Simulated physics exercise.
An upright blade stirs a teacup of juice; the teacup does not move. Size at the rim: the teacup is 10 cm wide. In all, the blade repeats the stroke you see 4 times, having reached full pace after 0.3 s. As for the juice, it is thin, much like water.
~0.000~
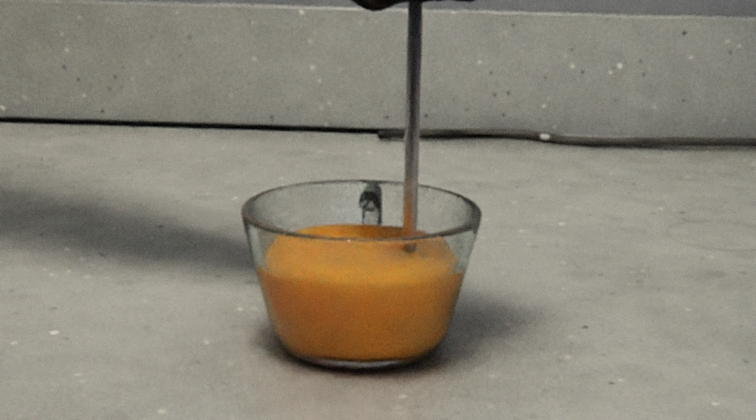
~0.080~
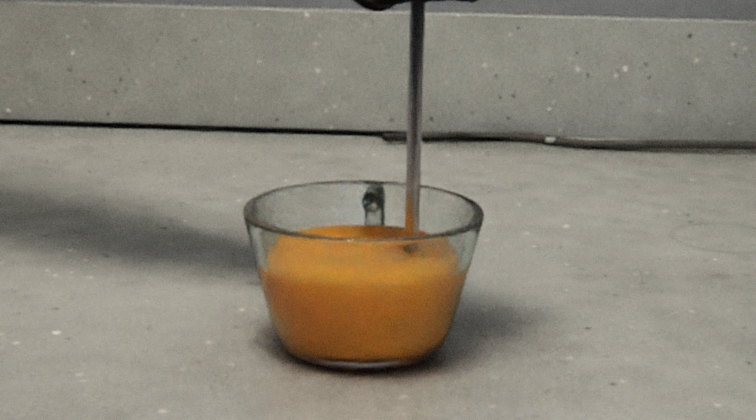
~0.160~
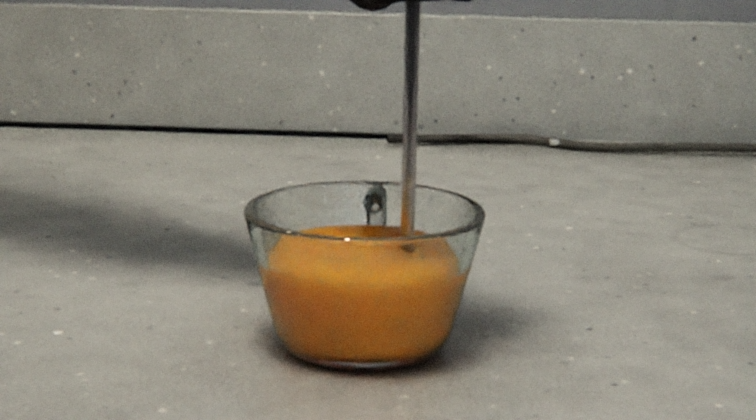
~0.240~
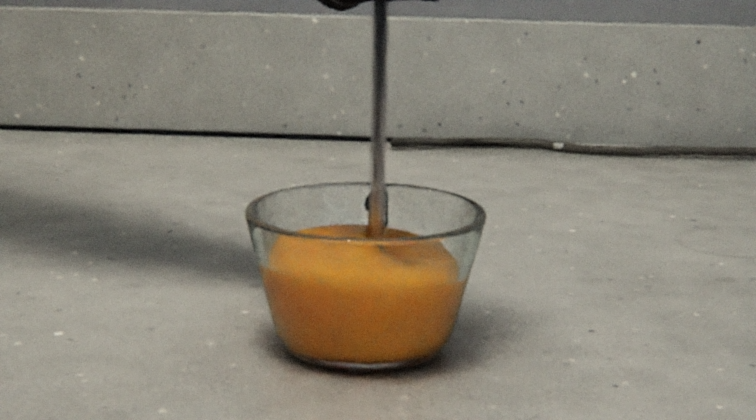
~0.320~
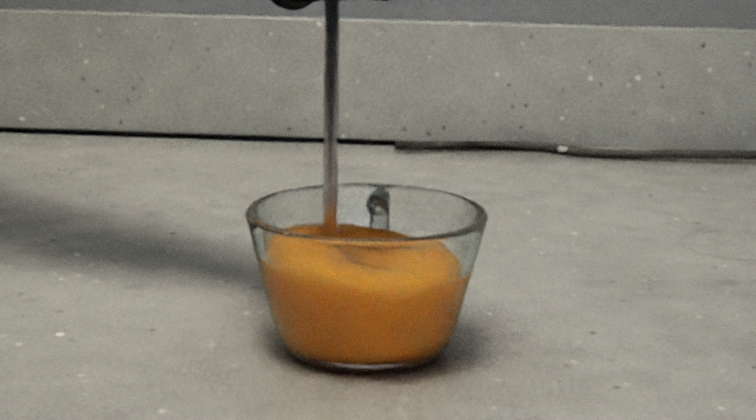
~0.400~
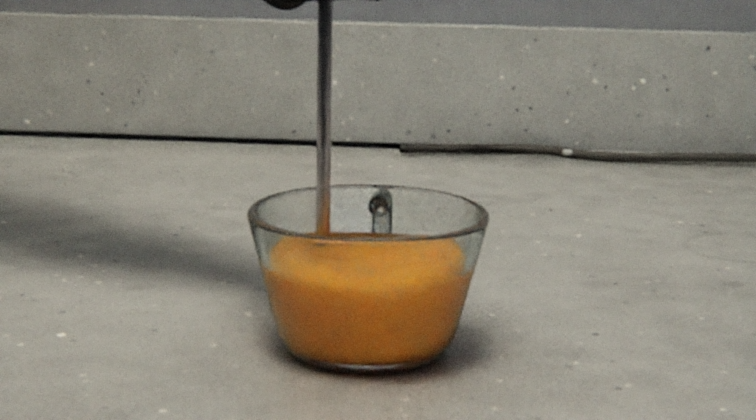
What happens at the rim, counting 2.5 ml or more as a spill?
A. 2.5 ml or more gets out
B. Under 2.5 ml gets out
Under 2.5 ml gets out (B).
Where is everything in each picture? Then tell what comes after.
In the first picture, the stem is at (414, 55); the juice meets the walls at (261, 247) and (463, 254); the rim runs from (246, 210) to (478, 218).
In the second picture, the stem is at (416, 55); the juice meets the walls at (264, 247) and (464, 254).
In the third picture, the stem is at (412, 55); the juice meets the walls at (264, 247) and (464, 257).
In the fourth picture, the stem is at (380, 55); the juice meets the walls at (266, 245) and (464, 263).
In the fifth picture, the stem is at (332, 54); the juice meets the walls at (263, 238) and (466, 258).
In the sixth picture, the stem is at (325, 54); the juice meets the walls at (266, 247) and (471, 253).
Then, 0.83 s in, 0 ml is over the rim.
Then, 1.26 s in, 0 ml is over the rim.
Then, 1.69 s in, 0 ml is over the rim.
Then, 2.12 s in, 0 ml is over the rim.
Finally, 0 ml is over the rim.
